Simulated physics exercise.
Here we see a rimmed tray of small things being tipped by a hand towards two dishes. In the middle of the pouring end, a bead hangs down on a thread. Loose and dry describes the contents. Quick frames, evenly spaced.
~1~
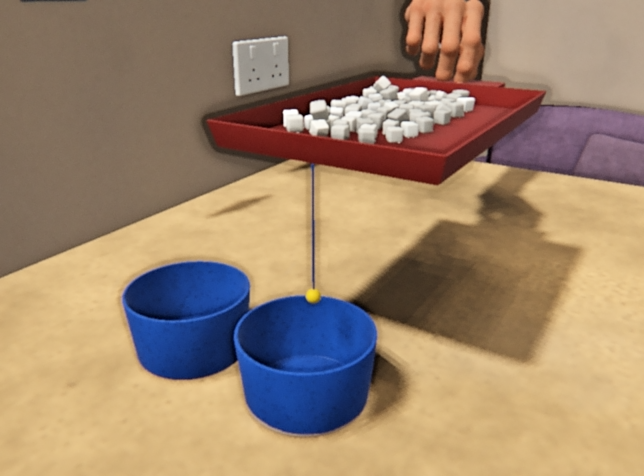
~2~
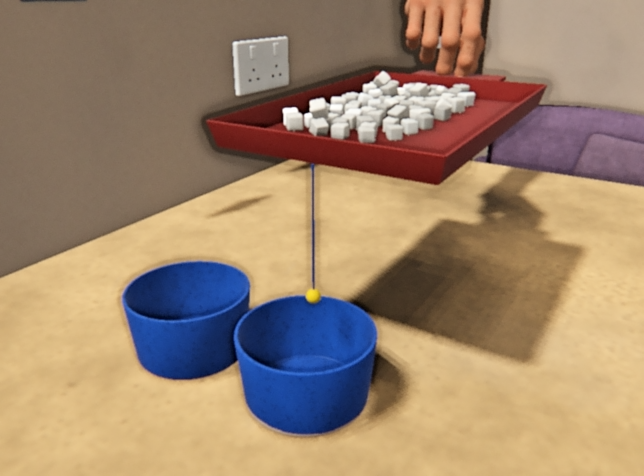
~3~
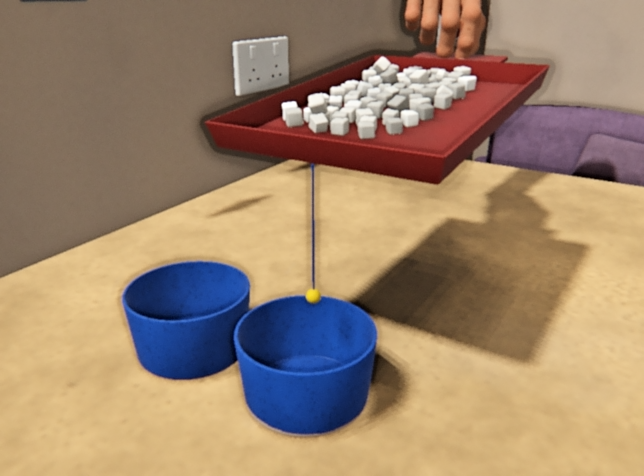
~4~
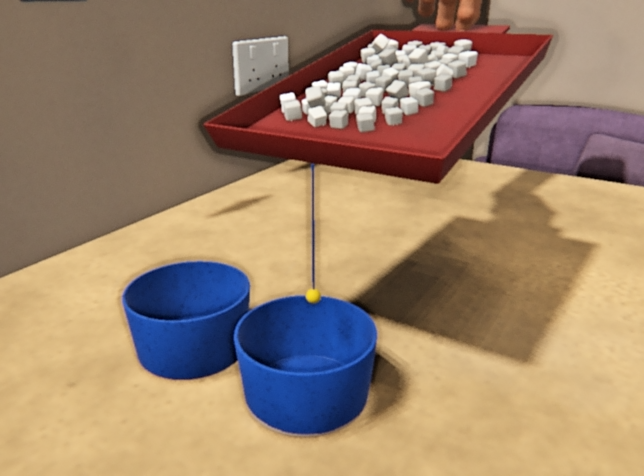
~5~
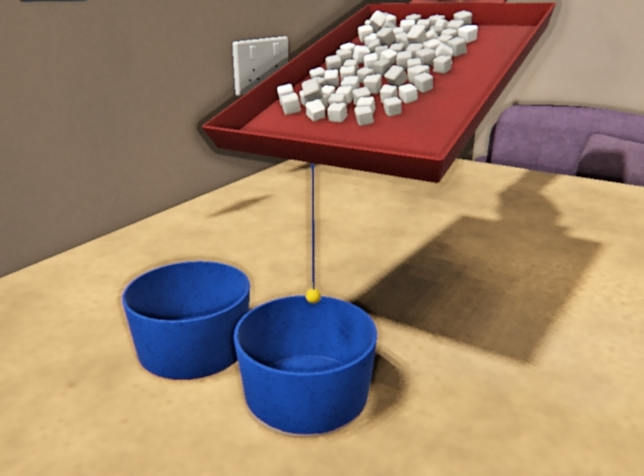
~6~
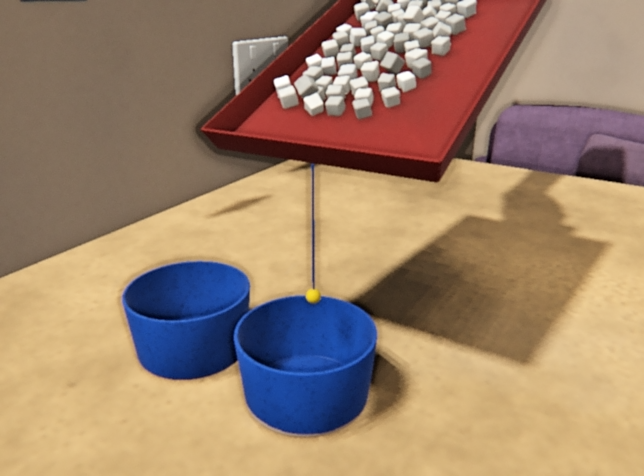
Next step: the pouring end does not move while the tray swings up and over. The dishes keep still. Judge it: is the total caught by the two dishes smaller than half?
Yes - catch falls short of half.
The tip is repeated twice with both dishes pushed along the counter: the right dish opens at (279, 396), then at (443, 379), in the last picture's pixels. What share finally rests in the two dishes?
Roughly 70 % and 30 %.
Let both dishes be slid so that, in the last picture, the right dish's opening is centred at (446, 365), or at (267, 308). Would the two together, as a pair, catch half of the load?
Well, the minor share the first time and the minor share the second time.
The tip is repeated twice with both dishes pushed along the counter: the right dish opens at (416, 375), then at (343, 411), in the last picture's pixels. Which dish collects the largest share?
Well, first the dish at left, then the dish at left.
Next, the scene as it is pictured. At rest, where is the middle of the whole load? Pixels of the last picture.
I'd put the middle somewhere around (197, 445).
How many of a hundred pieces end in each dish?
Final split: Left dish some 10 per cent, right dish some 20 per cent.
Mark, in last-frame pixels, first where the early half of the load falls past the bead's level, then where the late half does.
I'd place the first part at (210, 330) and the rest at (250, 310).
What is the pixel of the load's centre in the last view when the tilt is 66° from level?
The middle of the pieces sits at roughly (285, 118).
Soon after the last picture, tray tipped steeply; nearly all on the tray; a stray few in the left dish; a small part in the air.
A little later, tray tipped past a quarter turn; about a quarter on the tray; a small part in the right dish; a small part in the left dish; about half outside both; a small part in the air.
Later still, tray tipped past a quarter turn; about a quarter in the right dish; a small part in the left dish; most outside both.
At rest, tray tipped past a quarter turn; about a quarter in the right dish; a small part in the left dish; most outside both.
